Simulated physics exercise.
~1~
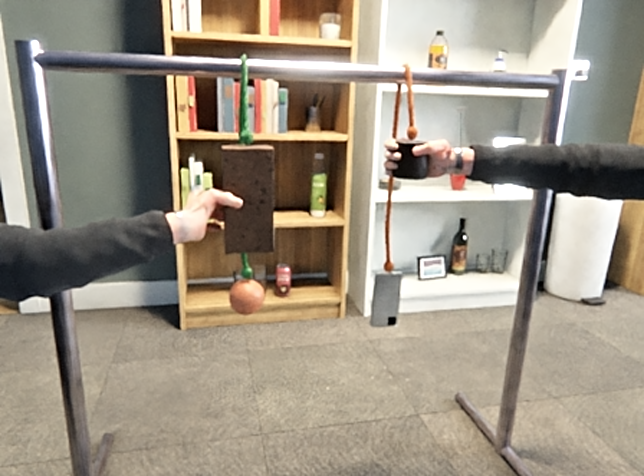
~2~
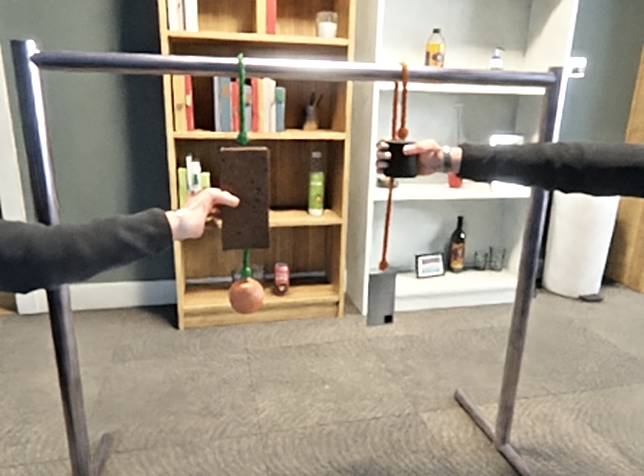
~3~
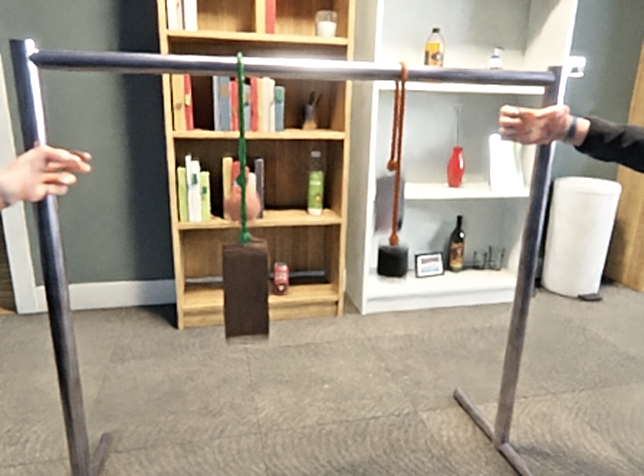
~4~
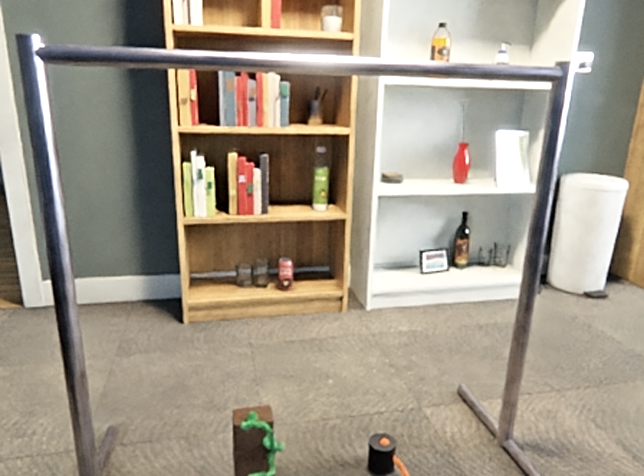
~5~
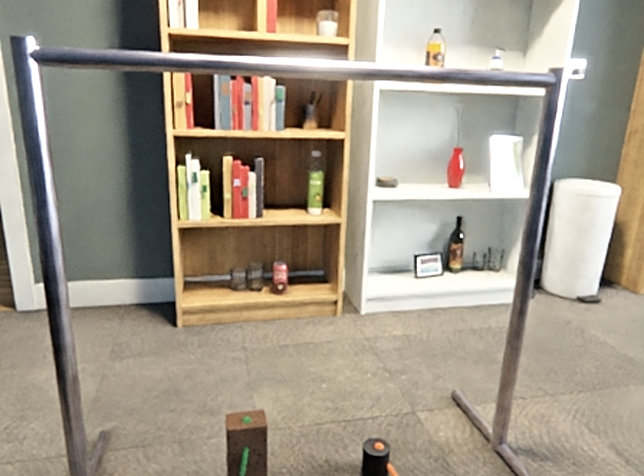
Two hands releasing a dark brick and a small black object roped over a metal rail, both dropping to the floor.
